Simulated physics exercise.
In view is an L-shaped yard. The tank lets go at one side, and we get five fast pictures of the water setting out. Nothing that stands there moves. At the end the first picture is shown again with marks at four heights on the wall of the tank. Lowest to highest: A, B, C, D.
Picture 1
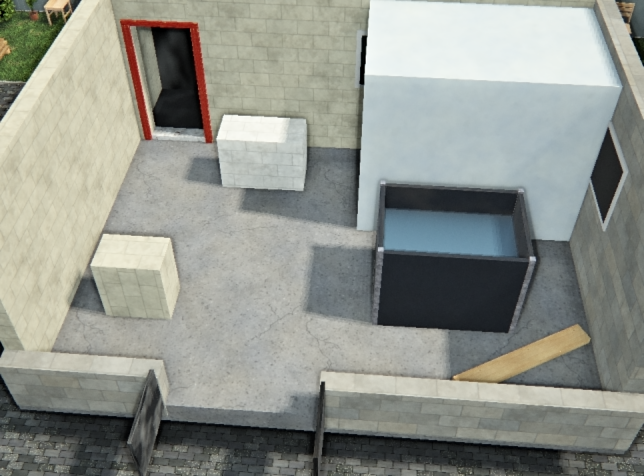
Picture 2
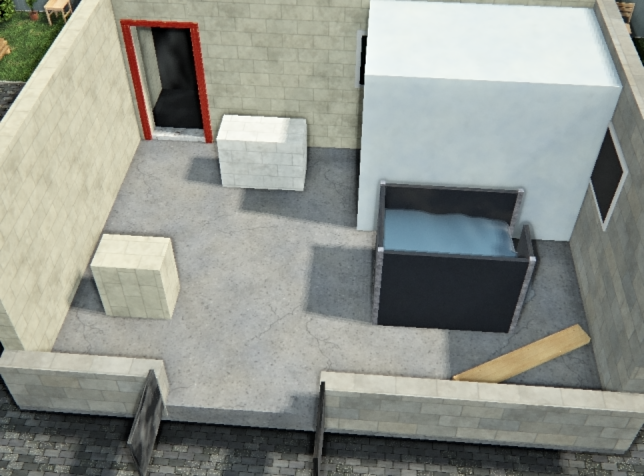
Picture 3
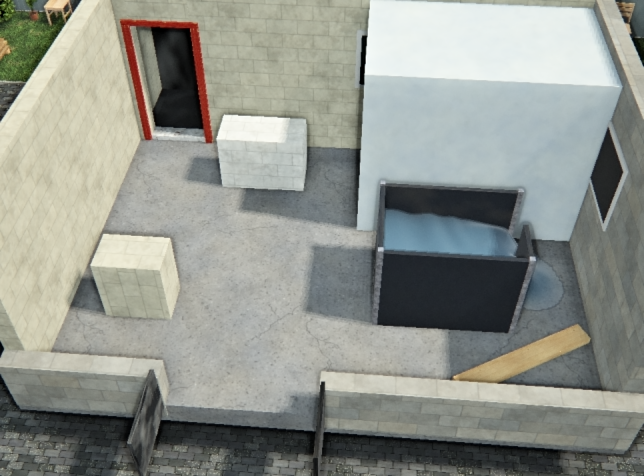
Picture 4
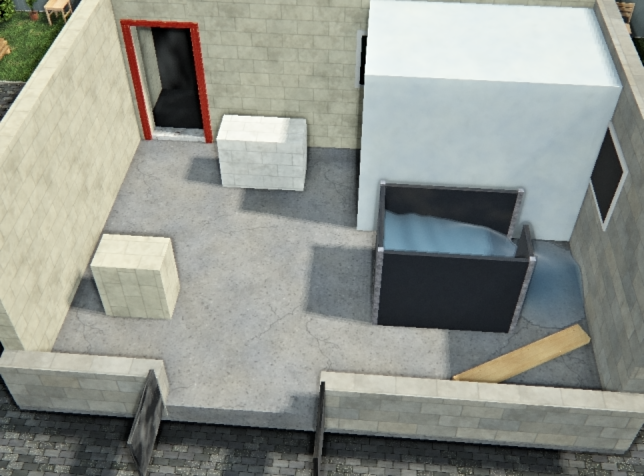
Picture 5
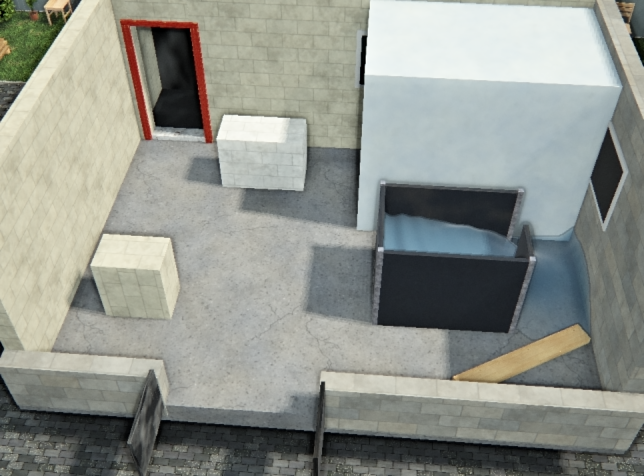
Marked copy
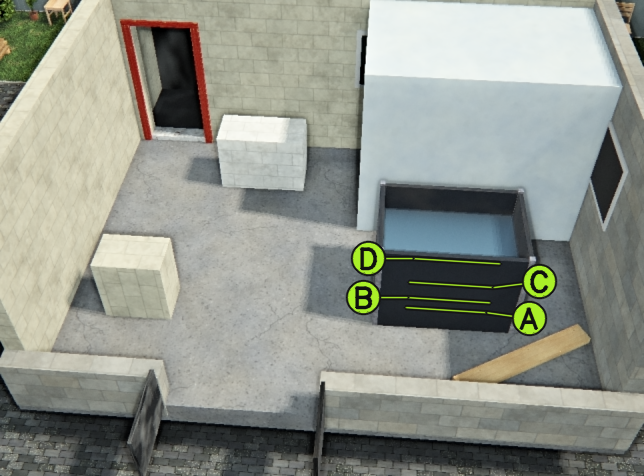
In a walled yard, water pours from the dark tank's right side and spreads across the ground.
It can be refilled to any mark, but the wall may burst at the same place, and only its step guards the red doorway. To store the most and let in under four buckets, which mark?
Go for C.
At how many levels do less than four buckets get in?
Three.
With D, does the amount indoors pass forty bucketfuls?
No.
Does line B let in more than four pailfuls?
No, not at all.
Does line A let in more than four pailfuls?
No, that is safe.
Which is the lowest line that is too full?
Line D.
On the marked copy, A at (446, 310); B at (448, 300); C at (451, 284); D at (456, 261); from the bottom up A, B, C, D.
With A, nothing gets over.
With B, nothing gets over.
With C, a splash gets over, under a bucket.
With D, about 12 bucketfuls get in.
